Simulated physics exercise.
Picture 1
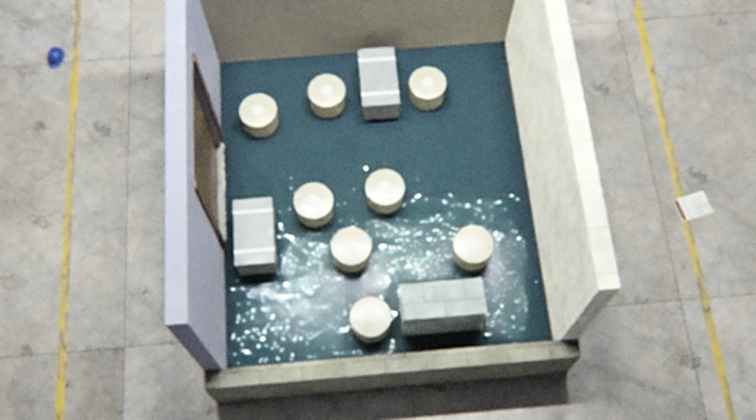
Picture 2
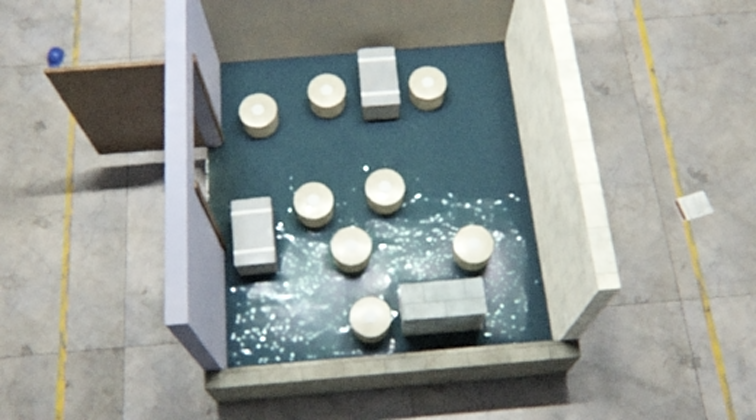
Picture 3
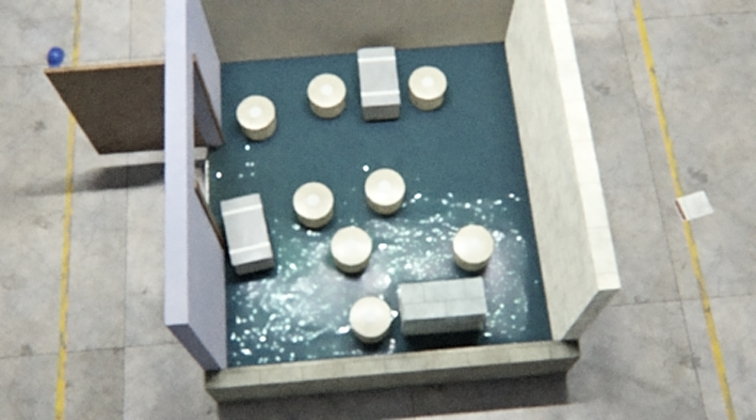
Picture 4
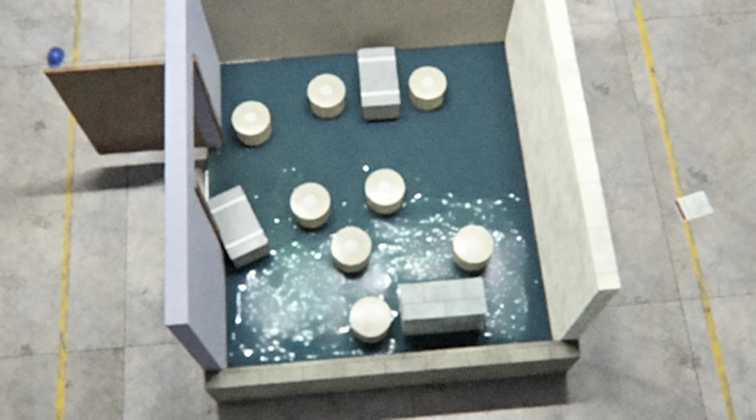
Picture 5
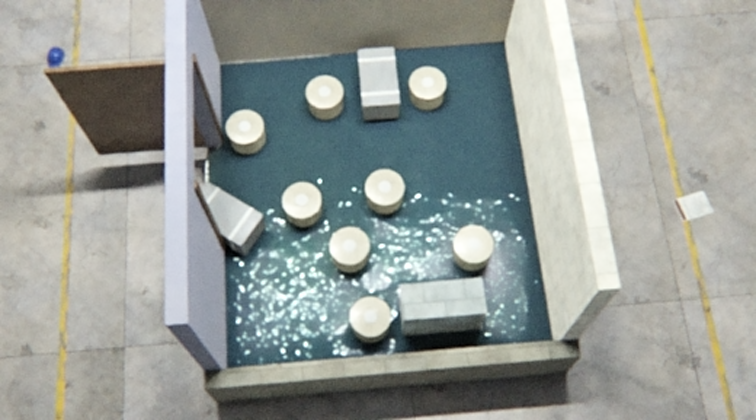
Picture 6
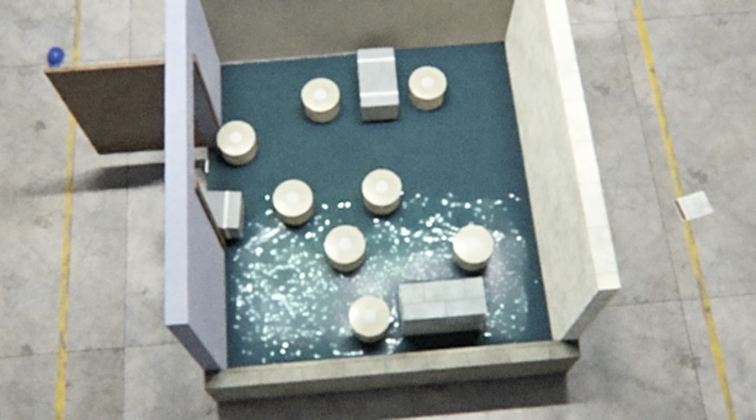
Flooded room seen from above, a door swinging open on the left and a nearby trunk turning and drifting into the doorway.
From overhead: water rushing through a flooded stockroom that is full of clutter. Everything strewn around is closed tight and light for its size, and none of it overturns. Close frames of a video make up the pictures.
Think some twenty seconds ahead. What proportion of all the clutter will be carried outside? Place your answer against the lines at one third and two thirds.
It sits at or past the two-thirds line.
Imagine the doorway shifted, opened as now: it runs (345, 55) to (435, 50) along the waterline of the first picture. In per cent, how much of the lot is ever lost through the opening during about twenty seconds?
Near 60 percent.
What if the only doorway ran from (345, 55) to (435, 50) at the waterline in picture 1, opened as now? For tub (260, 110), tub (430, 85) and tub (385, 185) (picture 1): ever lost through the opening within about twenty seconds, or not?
Taking each in turn, I'd say carried off, carried off and carried off.
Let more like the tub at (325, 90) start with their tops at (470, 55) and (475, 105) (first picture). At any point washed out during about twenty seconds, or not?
Result, in listed order: Not lost / not lost.
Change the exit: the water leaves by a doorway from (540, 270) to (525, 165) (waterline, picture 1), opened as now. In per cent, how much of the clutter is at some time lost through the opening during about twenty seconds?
I'd put it near 60 per cent.
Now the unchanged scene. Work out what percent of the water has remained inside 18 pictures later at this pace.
About 68 percent.
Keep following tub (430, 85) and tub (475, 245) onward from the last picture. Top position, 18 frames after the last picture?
(384, 91) and (438, 243), give or take.
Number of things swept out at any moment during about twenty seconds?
The count is 7.
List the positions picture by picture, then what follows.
A trunk at (253, 231) floats; a tub at (258, 110) floats; 0 of 10 have shifted, in the first picture.
A trunk at (253, 231), afloat; a tub at (258, 110) floats; 0 of 10 have shifted, in the second picture.
A trunk at (246, 229) floats, close to its start; a tub at (256, 112) floats, close to its start; 1 of 10 have shifted, in the third picture.
A trunk at (236, 222) floats, close to its start; a tub at (251, 118) floats, close to its start; 2 of 10 have shifted, in the fourth picture.
A trunk at (224, 213) floats, a stride from its start; a tub at (245, 127), afloat, close to its start; 3 of 10 have shifted, in the fifth picture.
A trunk at (205, 209) floats, a stride from its start; a tub at (236, 138) floats, a stride from its start; 5 of 10 have shifted, in the sixth picture.
A moment on, 2 of 10 are out; 8 afloat.
Next, 5 of 10 are out; 5 afloat.
Later, 7 of 10 are out; 3 afloat.
In the end, 7 of 10 are out; 3 afloat.
